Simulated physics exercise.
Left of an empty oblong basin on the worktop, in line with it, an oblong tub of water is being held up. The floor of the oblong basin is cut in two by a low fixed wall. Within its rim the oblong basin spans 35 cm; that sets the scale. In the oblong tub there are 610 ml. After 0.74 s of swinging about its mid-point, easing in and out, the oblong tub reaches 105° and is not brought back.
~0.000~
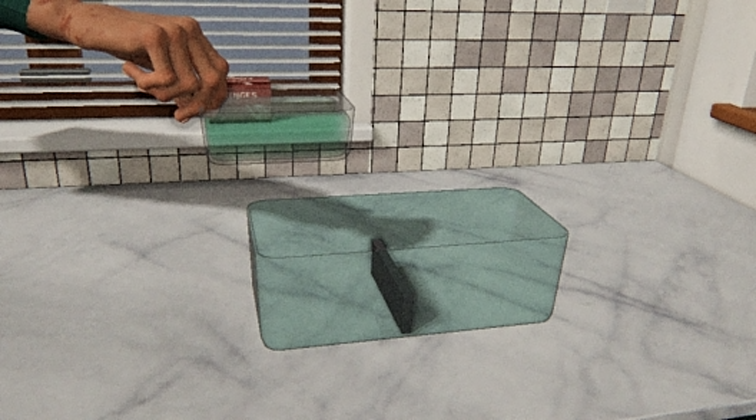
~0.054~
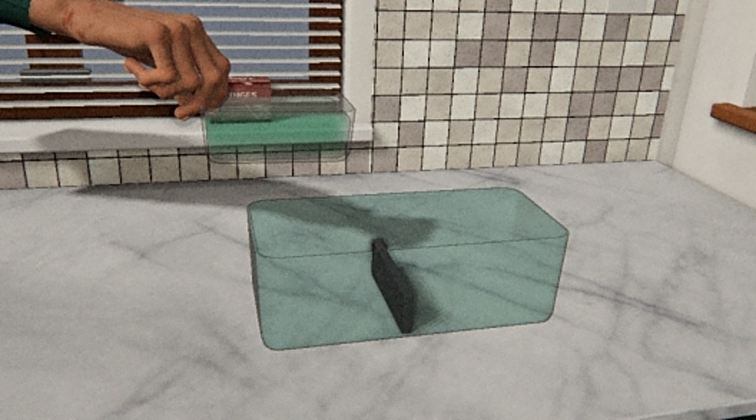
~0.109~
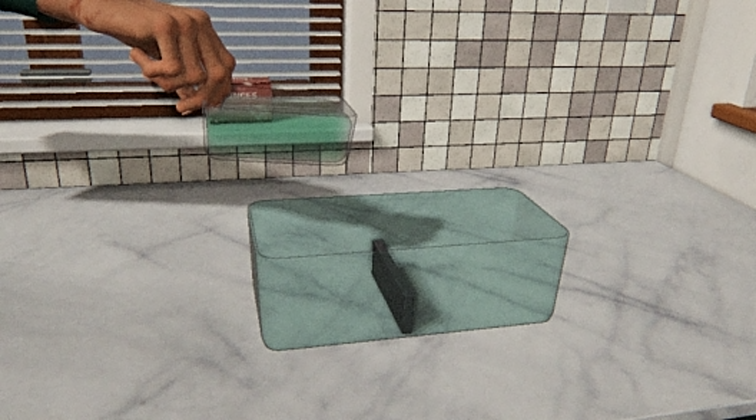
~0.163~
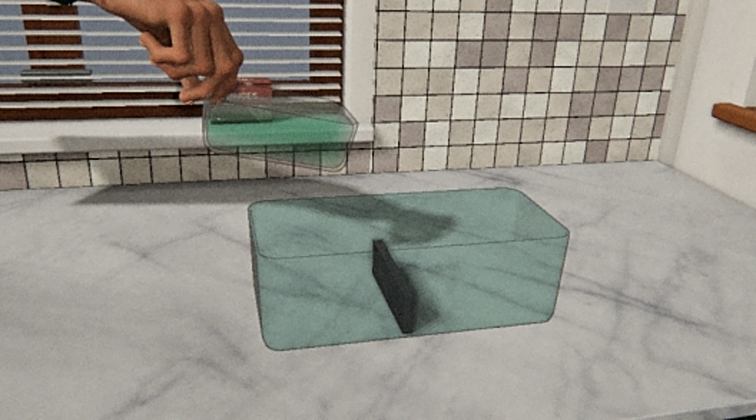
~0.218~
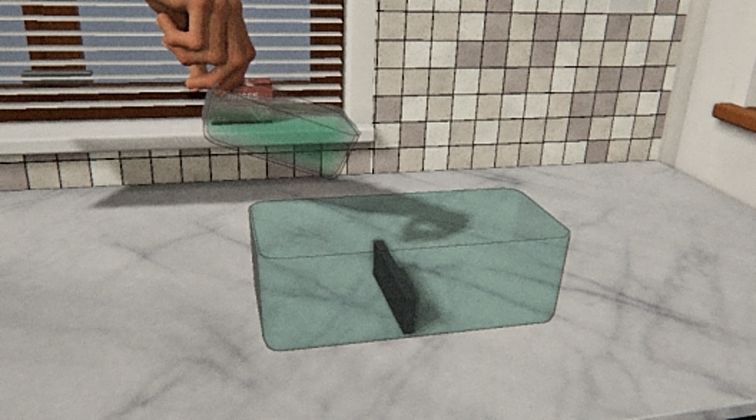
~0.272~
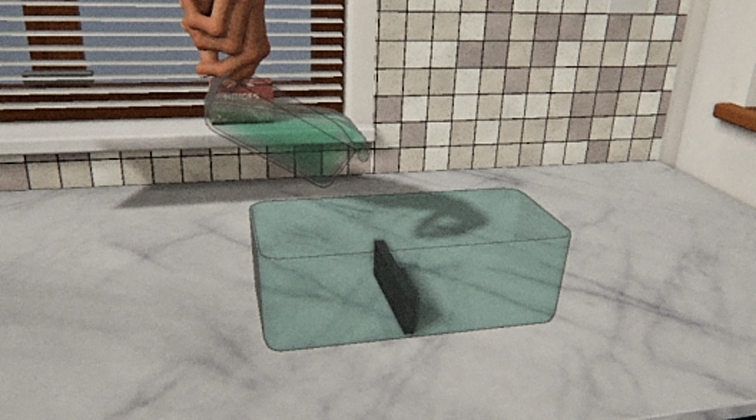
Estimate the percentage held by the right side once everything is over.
I would say 46 per cent.
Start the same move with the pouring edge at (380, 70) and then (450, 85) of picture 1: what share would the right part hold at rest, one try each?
I'd expect close to 80 per cent and then close to 90 per cent.
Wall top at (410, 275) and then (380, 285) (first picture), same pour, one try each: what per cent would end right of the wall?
Try 1: 15 %; try 2: 60 %.
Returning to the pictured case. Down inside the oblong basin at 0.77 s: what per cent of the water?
Around 96 per cent of the whole.
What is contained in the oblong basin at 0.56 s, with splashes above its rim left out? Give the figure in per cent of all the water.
Near 68 in a hundred.
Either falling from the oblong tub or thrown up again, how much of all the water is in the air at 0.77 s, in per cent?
Estimate: Around 3 per cent.
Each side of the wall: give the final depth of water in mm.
14 mm left, 10 mm right.
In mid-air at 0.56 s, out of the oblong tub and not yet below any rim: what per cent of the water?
Around 24 in a hundred.
After 0.56 s the tilt is 91° and 7 per cent is still to pour, 29 is left of the wall and 39 right of it.
After 0.77 s the tilt is 105° and 1 per cent is still to pour, 50 is left of the wall and 45 right of it.
After 1.00 s the tilt is 105° and 0 per cent is still to pour, 52 is left of the wall and 46 right of it.
After 1.24 s the tilt is 105° and 0 per cent is still to pour, 52 is left of the wall and 46 right of it.
In the end 52 per cent lies left of the wall, 46 right of it and 2 outside.
